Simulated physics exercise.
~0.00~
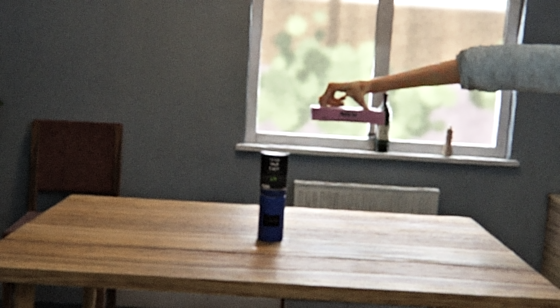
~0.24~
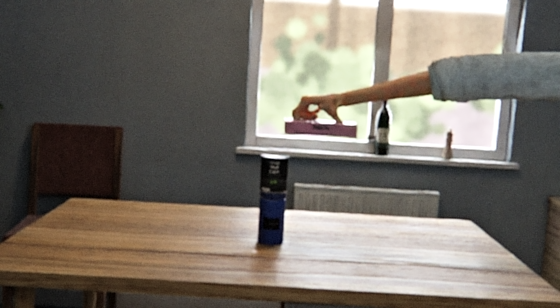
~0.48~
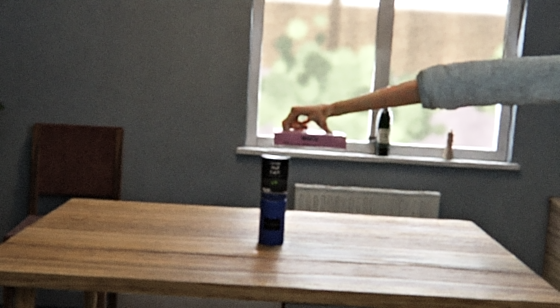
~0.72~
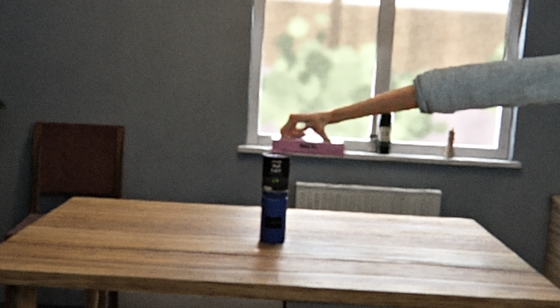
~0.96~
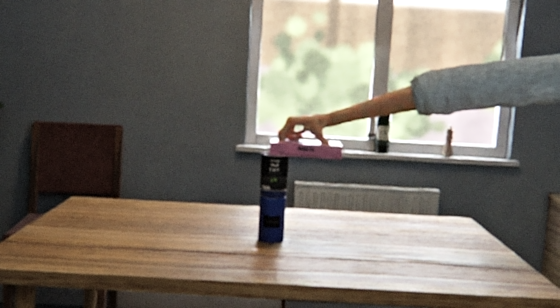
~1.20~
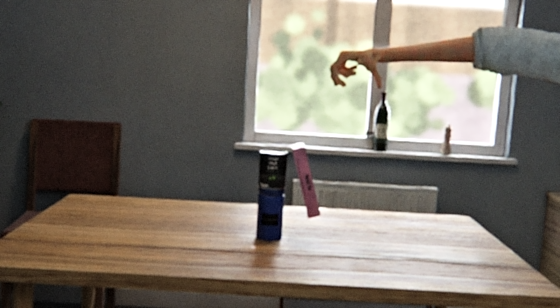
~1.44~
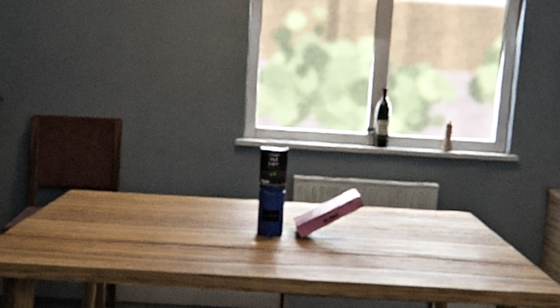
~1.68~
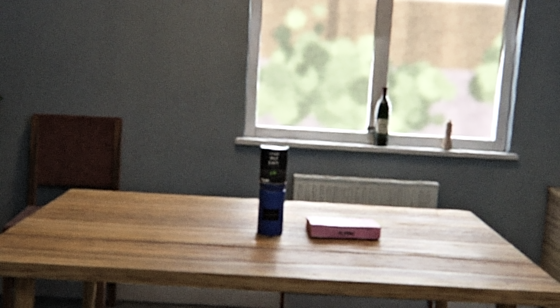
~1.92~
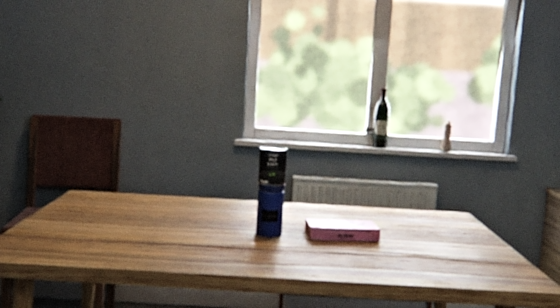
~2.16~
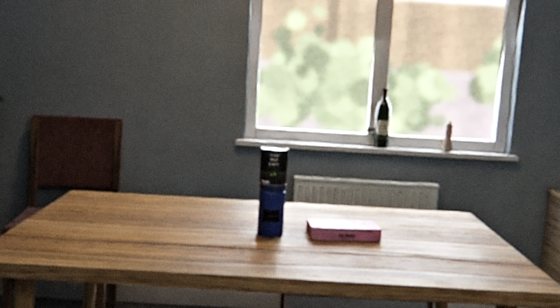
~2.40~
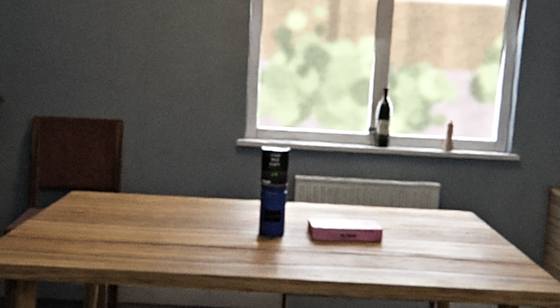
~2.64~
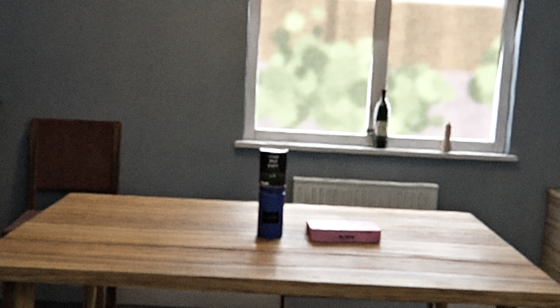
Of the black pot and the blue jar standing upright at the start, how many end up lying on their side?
None of them do. The black pot and the blue jar are both still standing upright at the end.
